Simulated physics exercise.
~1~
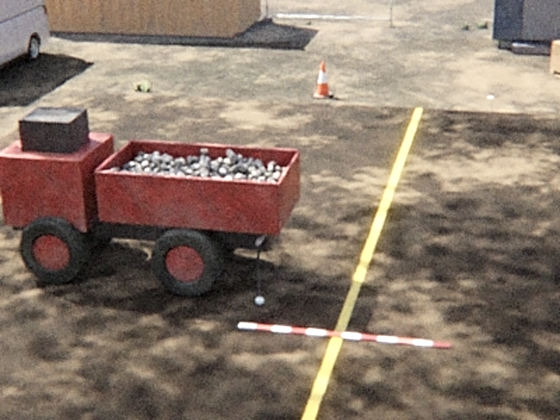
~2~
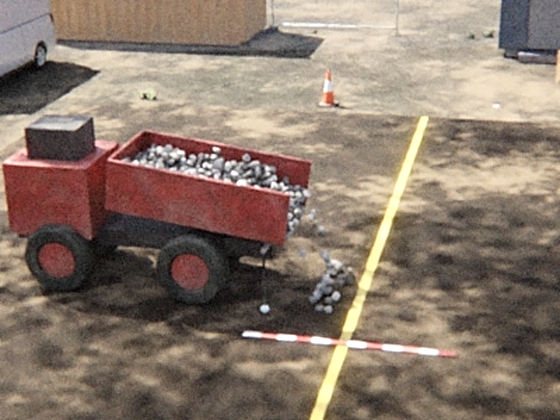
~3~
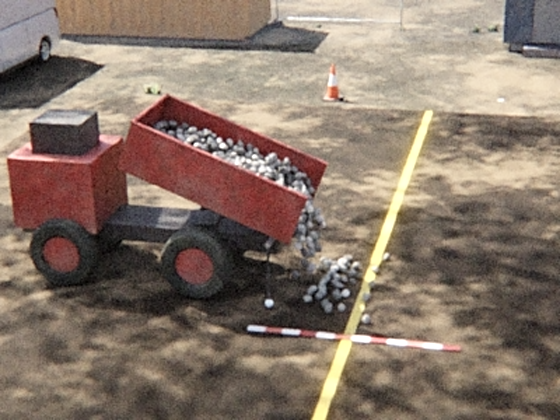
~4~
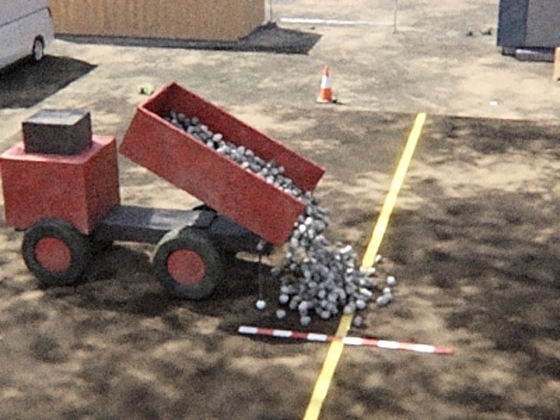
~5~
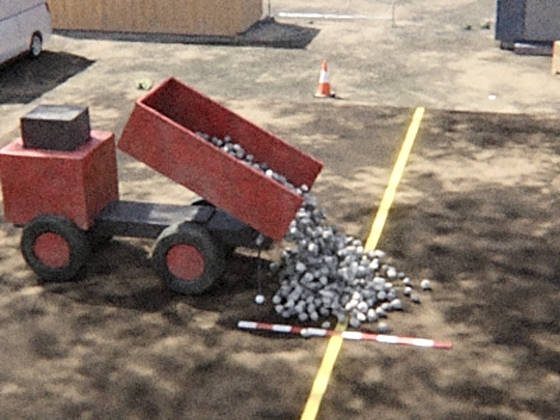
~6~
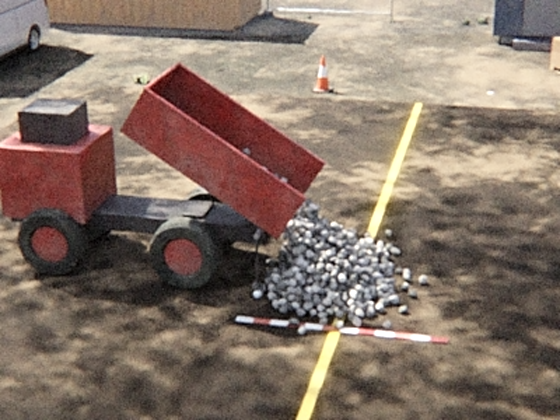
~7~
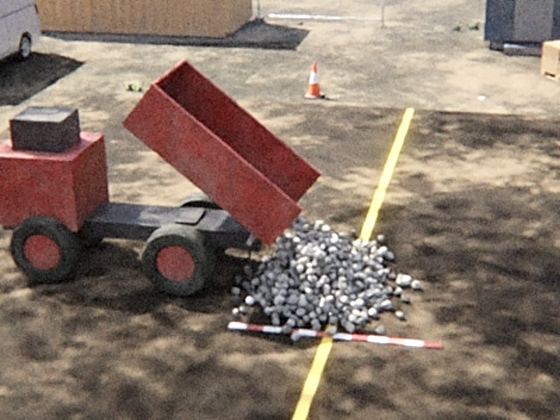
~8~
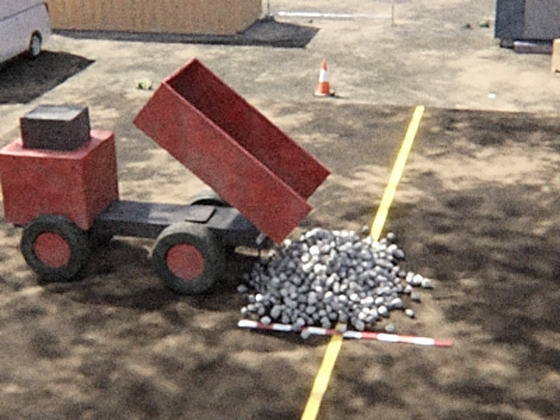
On a dirt lot, a red tipper dumps grey stones into a heap across a yellow line.
